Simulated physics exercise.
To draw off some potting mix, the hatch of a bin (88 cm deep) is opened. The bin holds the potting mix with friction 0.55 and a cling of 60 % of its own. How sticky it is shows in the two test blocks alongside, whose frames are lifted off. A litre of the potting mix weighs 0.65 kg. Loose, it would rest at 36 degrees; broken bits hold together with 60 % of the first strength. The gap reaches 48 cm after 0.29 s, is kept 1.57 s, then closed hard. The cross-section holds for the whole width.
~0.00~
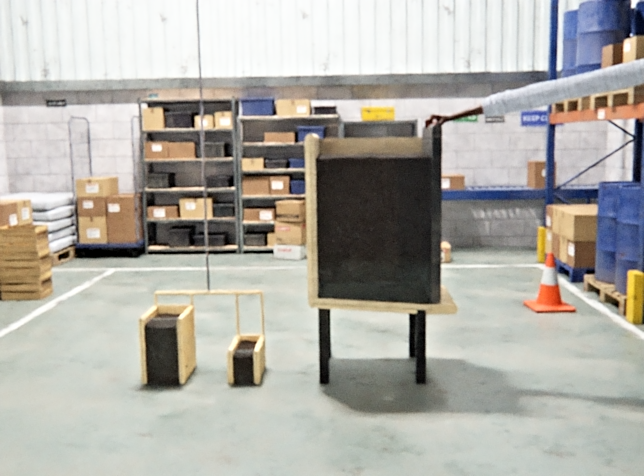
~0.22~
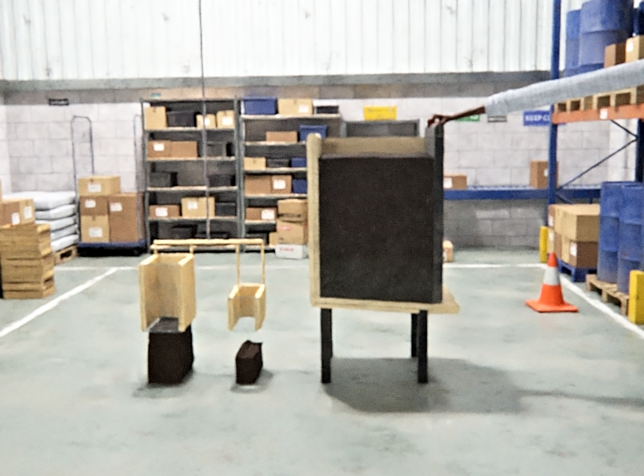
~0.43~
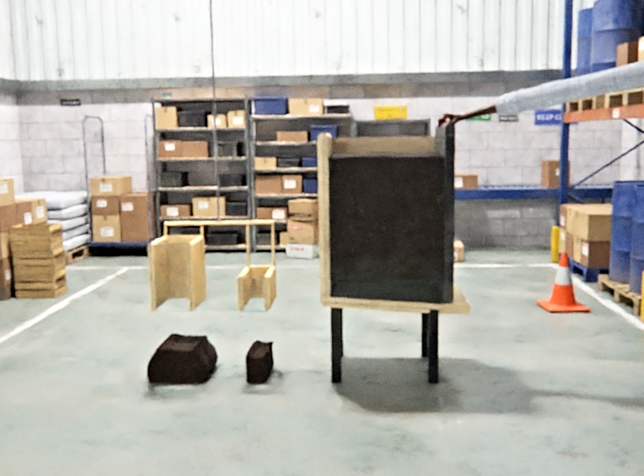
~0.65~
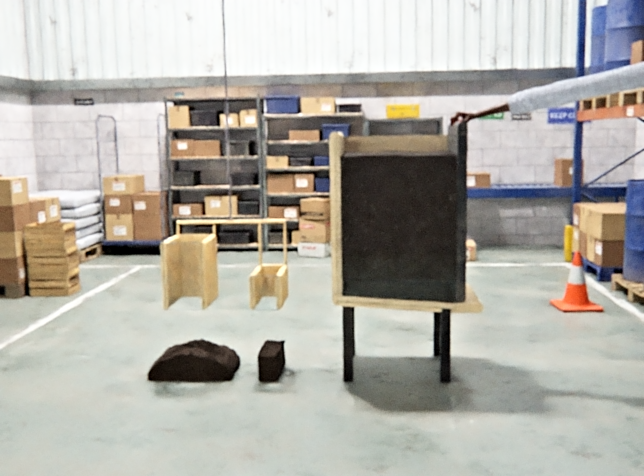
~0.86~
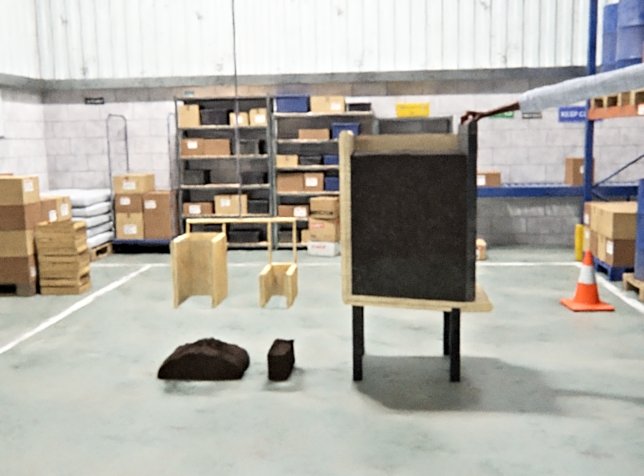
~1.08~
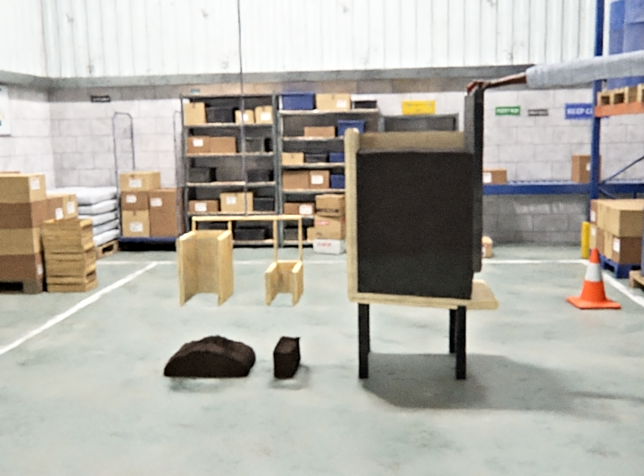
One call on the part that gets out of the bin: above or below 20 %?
The result is above 20 %.
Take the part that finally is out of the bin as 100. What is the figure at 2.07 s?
About 40 %.
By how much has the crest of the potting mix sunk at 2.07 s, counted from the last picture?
Some 10 cm.
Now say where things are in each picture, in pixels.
Top of the hatch at (437, 129), not yet moved; highest point of the potting mix at (333, 159); test blocks 36 cm, 17 cm high (left to right), in the first frame.
Top of the hatch at (440, 128), not yet moved; highest point of the potting mix at (335, 159); test blocks 33 cm, 17 cm high (left to right), in the second frame.
Top of the hatch at (450, 127), not yet moved; highest point of the potting mix at (346, 158); test blocks 22 cm, 17 cm high (left to right), in the third frame.
Top of the hatch at (463, 126), not yet moved; highest point of the potting mix at (358, 157); test blocks 17 cm, 17 cm high (left to right), in the fourth frame.
Top of the hatch at (473, 125), not yet moved; highest point of the potting mix at (368, 156); test blocks 17 cm, 17 cm high (left to right), in the fifth frame.
Top of the hatch at (479, 93), moved 16 cm; highest point of the potting mix at (373, 154); test blocks 17 cm, 17 cm high (left to right), in the sixth frame.
By 1.53 s, the hatch is 48 cm open and 4 % is out.
By 2.07 s, the hatch is 48 cm open and 20 % is out.
By 2.60 s, the hatch is 48 cm open and 36 % is out.
By 3.14 s, the hatch is 12 cm open and 45 % is out.
By 3.93 s, at the end, the hatch is shut and 45 % is out.
